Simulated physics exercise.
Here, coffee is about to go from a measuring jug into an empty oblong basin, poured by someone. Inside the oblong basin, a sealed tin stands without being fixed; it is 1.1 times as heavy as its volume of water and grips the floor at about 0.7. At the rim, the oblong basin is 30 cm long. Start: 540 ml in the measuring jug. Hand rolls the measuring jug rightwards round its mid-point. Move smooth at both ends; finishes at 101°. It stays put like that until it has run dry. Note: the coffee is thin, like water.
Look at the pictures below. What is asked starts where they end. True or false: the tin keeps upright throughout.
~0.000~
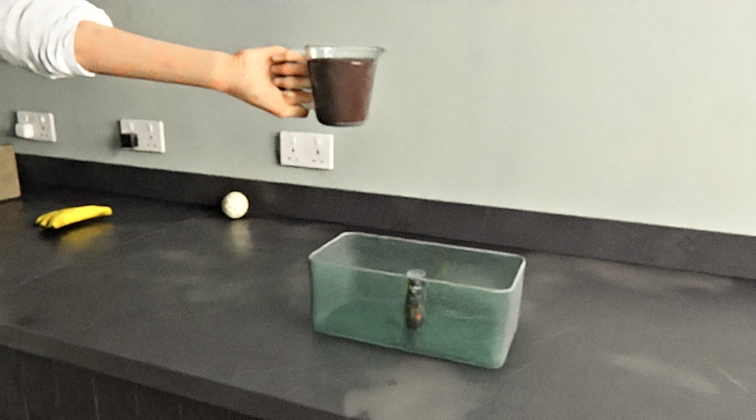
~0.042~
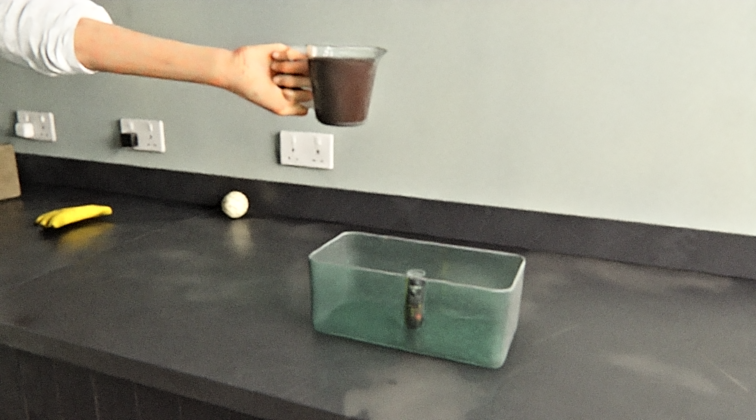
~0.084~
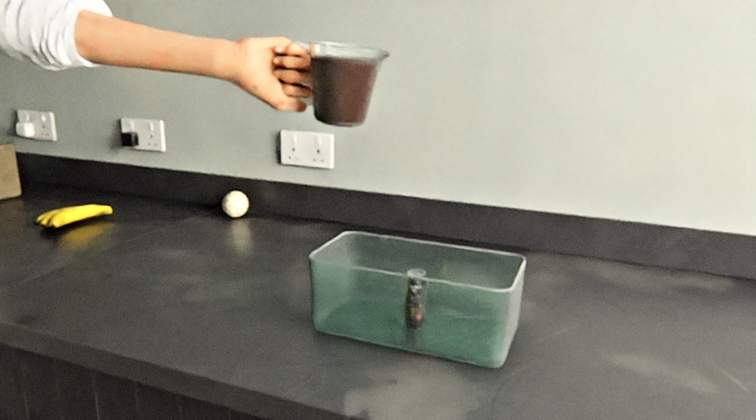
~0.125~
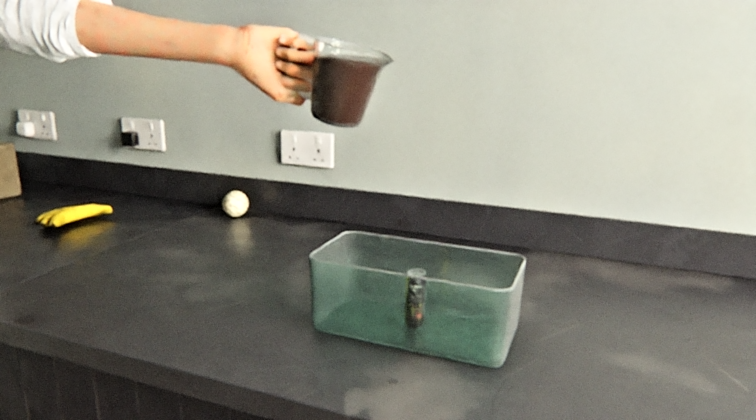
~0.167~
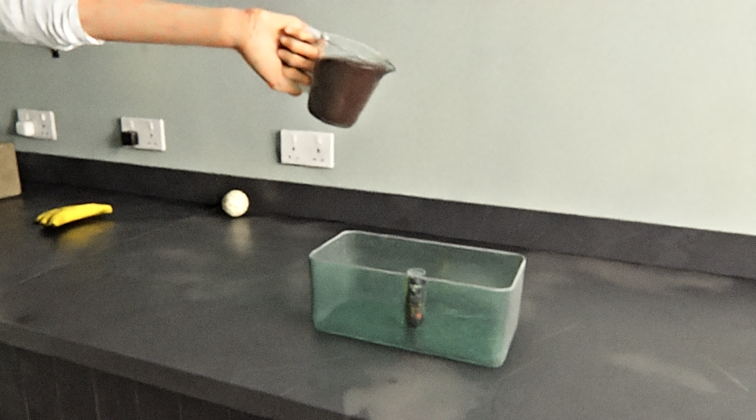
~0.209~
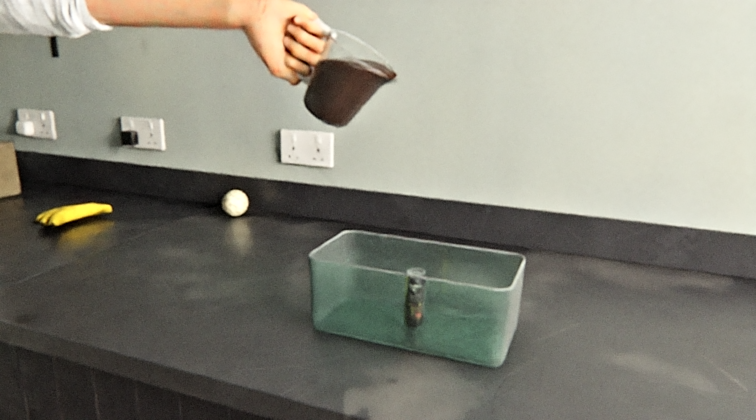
True.
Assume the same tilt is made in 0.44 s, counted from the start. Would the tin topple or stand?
After the tilt, the tin is still standing.
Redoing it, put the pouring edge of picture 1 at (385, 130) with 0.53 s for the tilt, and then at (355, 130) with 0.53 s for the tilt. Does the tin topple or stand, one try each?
In the first try it comes down; in the second it comes down.
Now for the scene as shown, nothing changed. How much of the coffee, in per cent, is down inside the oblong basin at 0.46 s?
About 5 per cent.
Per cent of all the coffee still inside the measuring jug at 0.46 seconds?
46 %.
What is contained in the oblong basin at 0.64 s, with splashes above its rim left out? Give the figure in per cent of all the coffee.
The share is close to 58 percent.
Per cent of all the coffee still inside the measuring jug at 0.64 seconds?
I reckon near 10 per cent still sits there.
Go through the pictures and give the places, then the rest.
In the first picture, tilt 0°; pouring edge (386, 49); surface from (315, 58) to (376, 60); the oblong basin's rim runs from (327, 246) to (519, 275); the tin's top is at (416, 276).
In the second picture, tilt 2°; pouring edge (387, 50); surface from (315, 57) to (376, 60).
In the third picture, tilt 6°; pouring edge (390, 54); surface from (318, 55) to (378, 62).
In the fourth picture, tilt 13°; pouring edge (393, 60); surface from (321, 54) to (382, 63).
In the fifth picture, tilt 23°; pouring edge (396, 70); surface from (324, 58) to (388, 66).
In the sixth picture, tilt 34°; pouring edge (397, 81); surface from (323, 66) to (394, 73); 1 per cent is over the edge.
Then, 0.46 s in, the tilt is 96° and 47 per cent is still to pour; the tin stands where it began.
Then, 0.64 s in, the tilt is 101° and 10 per cent is still to pour; the tin stands where it began.
Then, 0.82 s in, the tilt is 101° and 1 per cent is still to pour; the tin stands where it began.
Then, 1.03 s in, the tilt is 101° and 0 per cent is still to pour; the tin stands where it began.
Finally, the tin stands where it began.
